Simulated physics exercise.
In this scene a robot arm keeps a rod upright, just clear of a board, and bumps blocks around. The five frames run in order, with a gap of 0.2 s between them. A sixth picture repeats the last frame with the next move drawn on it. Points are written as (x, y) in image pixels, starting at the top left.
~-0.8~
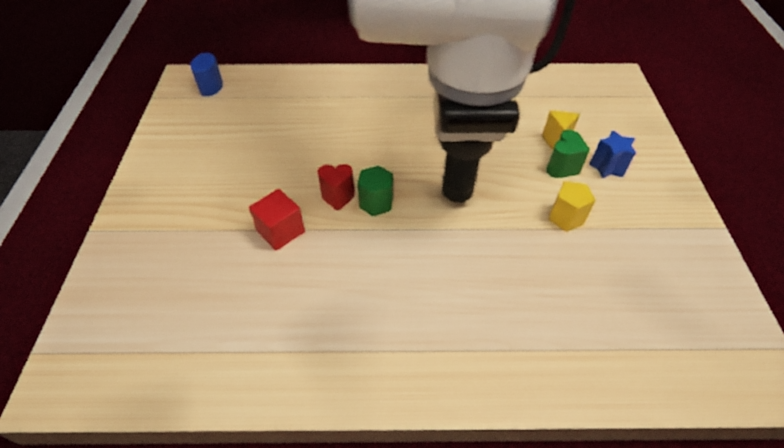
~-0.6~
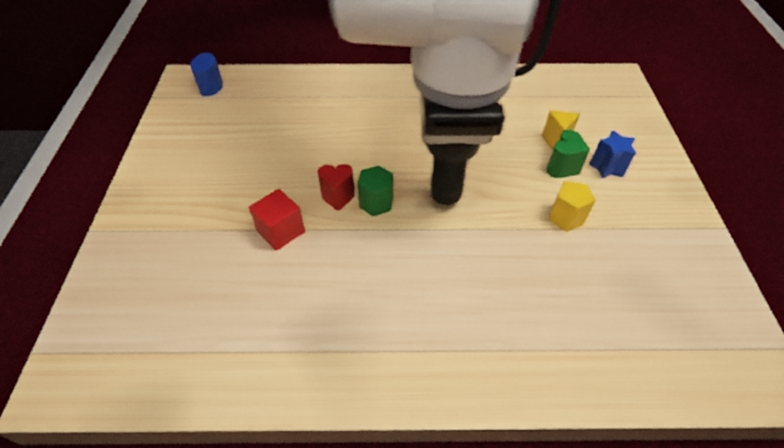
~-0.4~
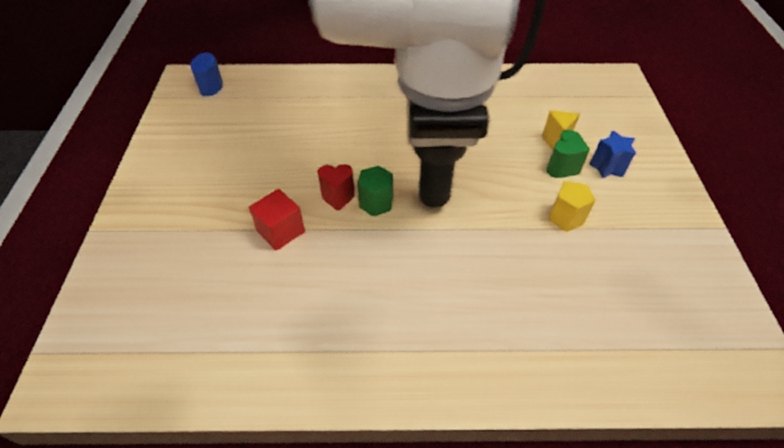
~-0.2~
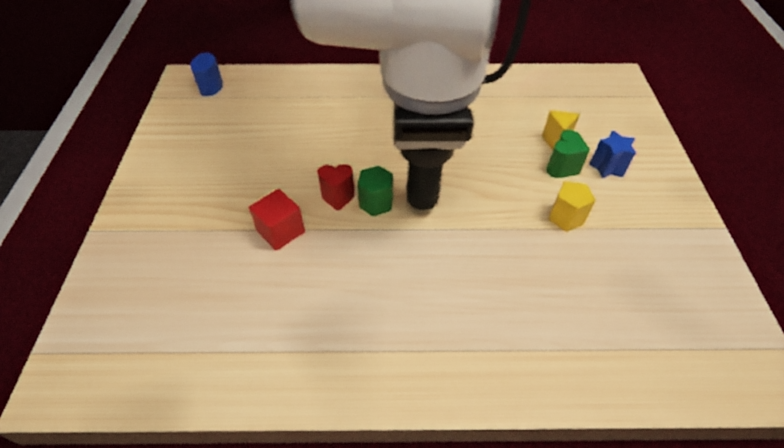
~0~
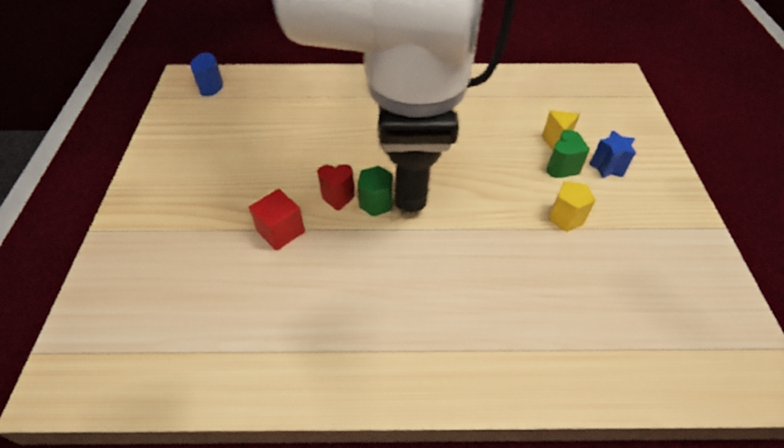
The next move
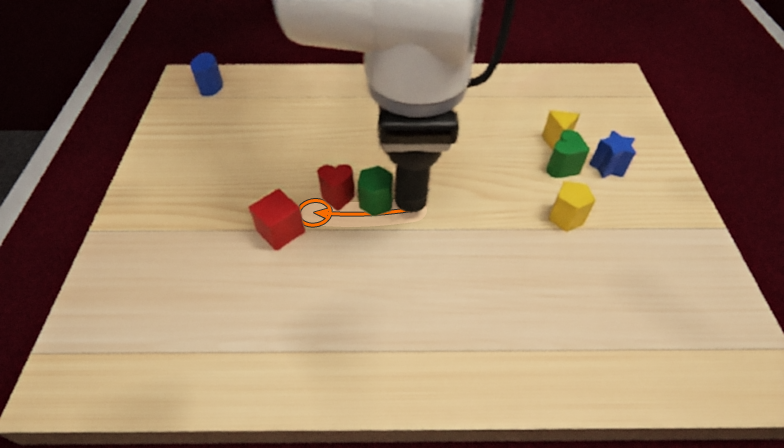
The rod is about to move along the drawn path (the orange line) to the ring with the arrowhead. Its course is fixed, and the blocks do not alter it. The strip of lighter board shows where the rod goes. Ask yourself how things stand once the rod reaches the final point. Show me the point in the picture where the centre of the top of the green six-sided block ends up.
By then it is at (333, 165).
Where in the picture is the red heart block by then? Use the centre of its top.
About (303, 159).
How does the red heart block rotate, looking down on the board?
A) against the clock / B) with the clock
A (against the clock)
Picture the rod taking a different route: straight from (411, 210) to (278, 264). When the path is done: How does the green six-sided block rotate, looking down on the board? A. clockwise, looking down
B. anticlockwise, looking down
The answer is A.
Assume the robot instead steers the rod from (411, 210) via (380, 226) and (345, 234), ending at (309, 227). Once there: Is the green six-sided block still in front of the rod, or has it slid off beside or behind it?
No longer ahead of the rod.
Path on the board, from (411, 210) via (379, 213) and (346, 214), ending at (314, 213).
The first path, step by step. One third of the way, rod at (379, 205); red heart block at (322, 168), turned 25° anticlockwise; green six-sided block at (352, 173), turned 40° clockwise.
Two thirds of the way, rod at (345, 206); red heart block at (308, 162), turned 30° anticlockwise; green six-sided block at (336, 166), turned 65° clockwise.
At the end, rod at (313, 204); red square piece in place; red heart block at (303, 159), turned 30° anticlockwise; green six-sided block at (333, 165), turned 80° clockwise.
